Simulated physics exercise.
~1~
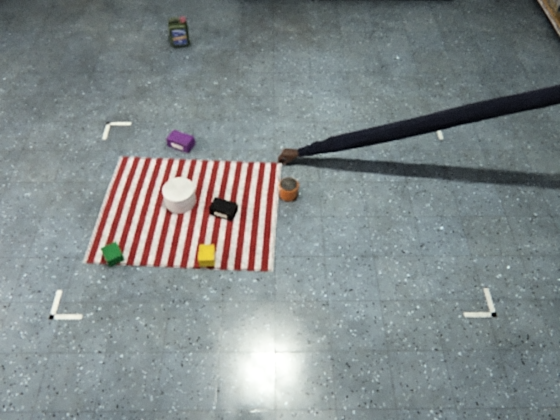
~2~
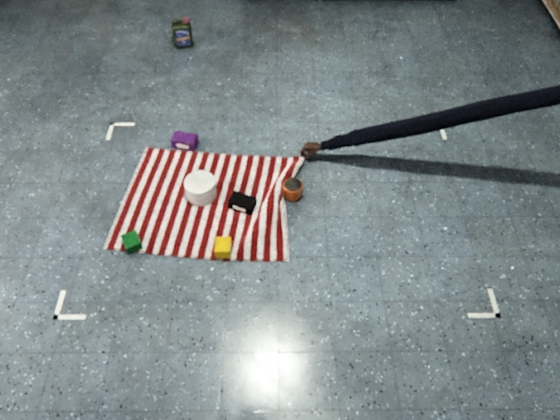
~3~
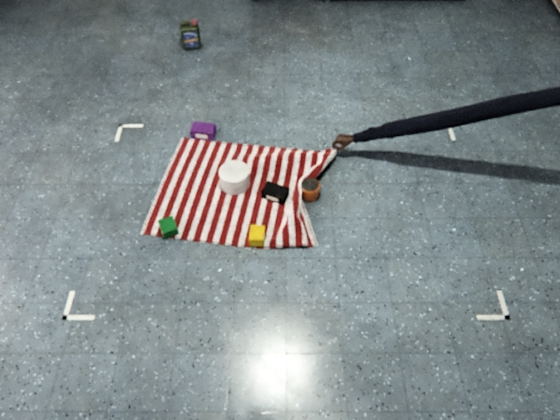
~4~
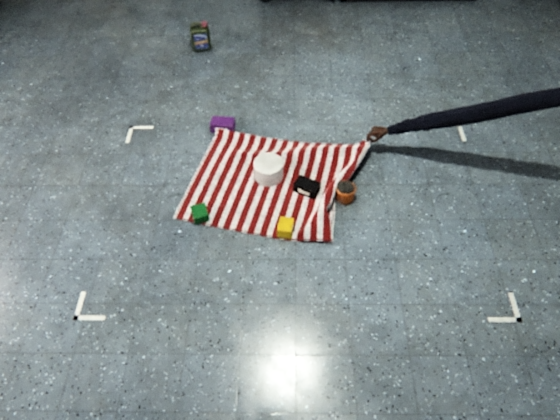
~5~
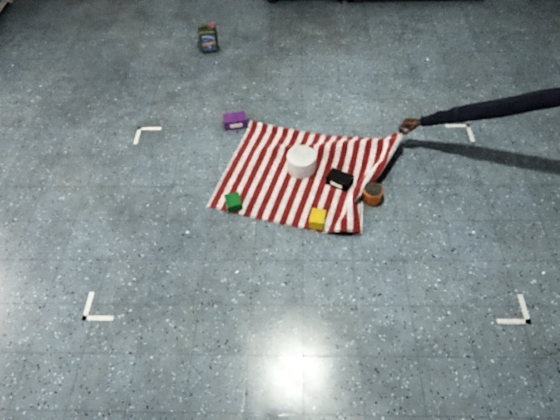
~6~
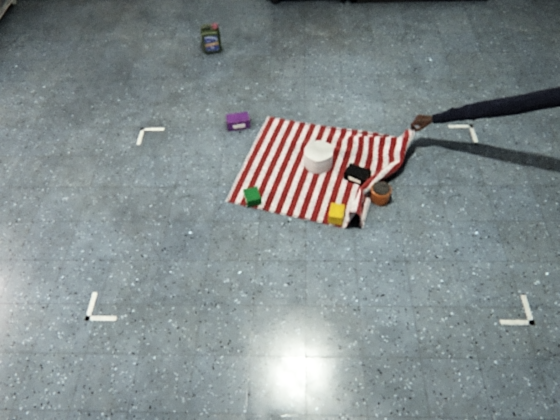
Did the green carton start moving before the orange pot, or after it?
The green carton started moving before the orange pot. It was already riding along on the striped cloth while the pot still stood in its place by the right edge.
On a speckled floor marked with tape corners, a hand dragged a red-and-white striped cloth rightward by its corner, carrying a white tub, a black box and green and yellow cartons along, while the purple carton ended up left behind off the cloth.
